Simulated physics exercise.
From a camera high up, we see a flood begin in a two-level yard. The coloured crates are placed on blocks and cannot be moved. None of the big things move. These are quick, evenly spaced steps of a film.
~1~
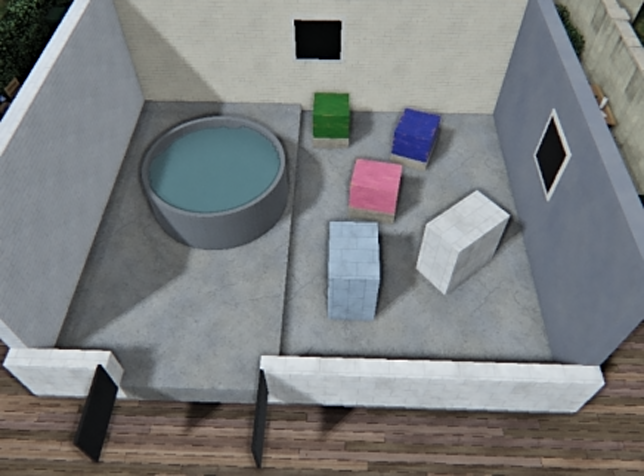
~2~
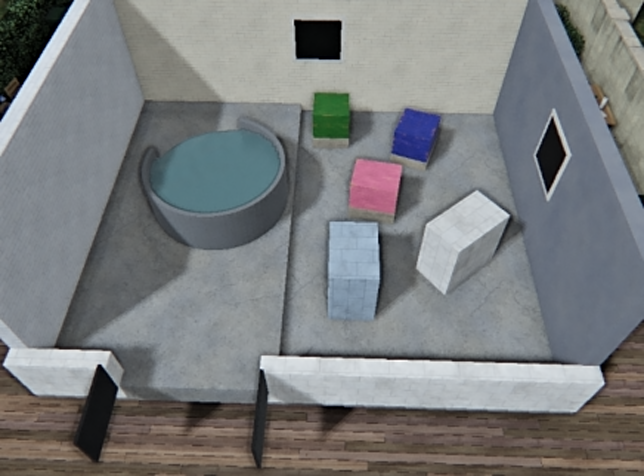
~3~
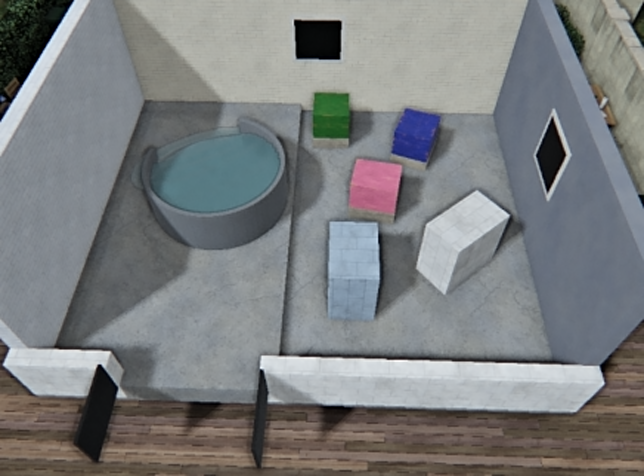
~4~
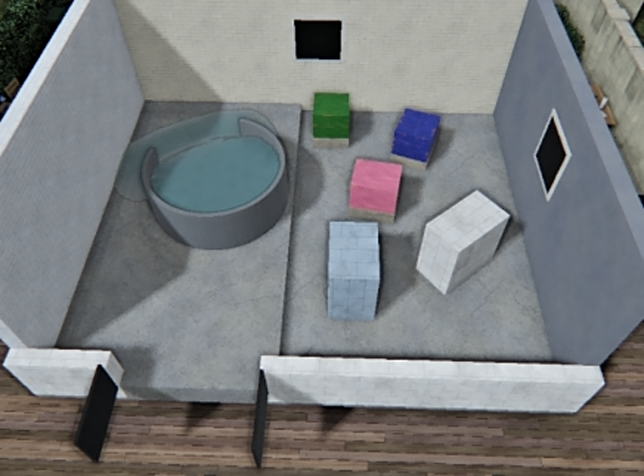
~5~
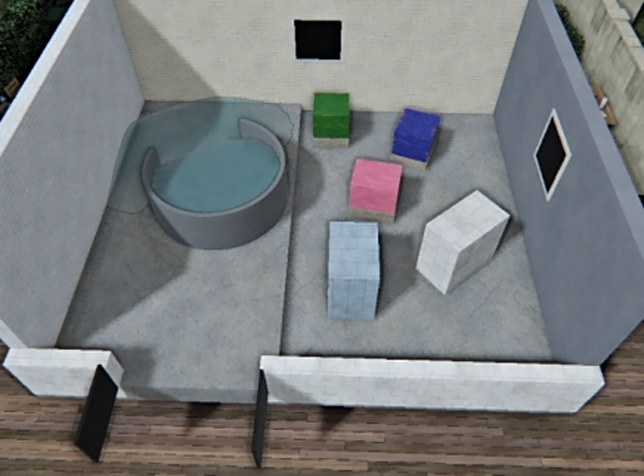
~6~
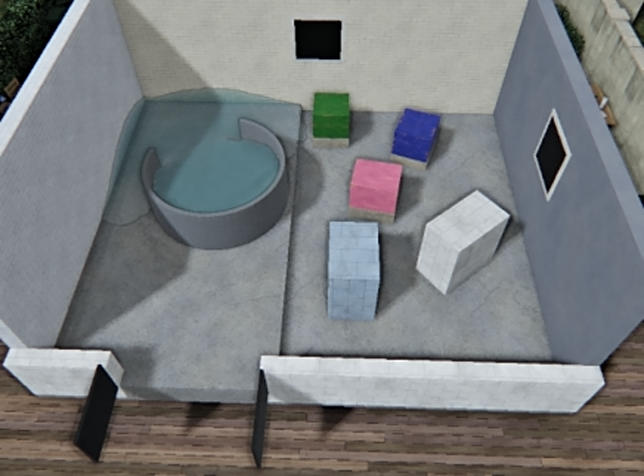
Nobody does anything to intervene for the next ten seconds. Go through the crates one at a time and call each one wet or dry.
The blue crate is dry. The green crate is wet. The pink crate is dry.
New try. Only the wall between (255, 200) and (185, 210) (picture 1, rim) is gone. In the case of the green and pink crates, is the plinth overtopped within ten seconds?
So the green crate remains untouched while the pink crate remains untouched.
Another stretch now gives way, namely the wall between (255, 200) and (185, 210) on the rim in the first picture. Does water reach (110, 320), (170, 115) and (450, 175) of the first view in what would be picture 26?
Taken in turn, that's reached, not reached, and finally not reached.
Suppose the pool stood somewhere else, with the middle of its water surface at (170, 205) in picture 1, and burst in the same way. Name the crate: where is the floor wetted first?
Green-painted one.
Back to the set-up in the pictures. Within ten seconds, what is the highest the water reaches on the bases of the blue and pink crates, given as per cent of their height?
The first reaches around 50 in a hundred, the second around 70.
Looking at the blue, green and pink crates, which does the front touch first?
It is the green-painted one.
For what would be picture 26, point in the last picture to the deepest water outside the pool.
Somewhere around pixel (308, 133).
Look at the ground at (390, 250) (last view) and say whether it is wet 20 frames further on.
Lab note: Spot reads unsubmerged.
A moment on, water covers 20 % of the floor; the blue crate not reached, the green crate water round its plinth, the pink crate not reached.
Next, water covers 30 % of the floor; the blue crate water round its plinth, the green crate water round its plinth, the pink crate not reached.
Then, water covers 55 % of the floor; the blue crate water round its plinth, the green crate water round its plinth, the pink crate water round its plinth.
Later, water covers 85 % of the floor; the blue crate water round its plinth, the green crate water round its plinth, the pink crate water round its plinth.
In the end, water covers 95 % of the floor; the blue crate stayed above the water, the green crate was topped, the pink crate stayed above the water.
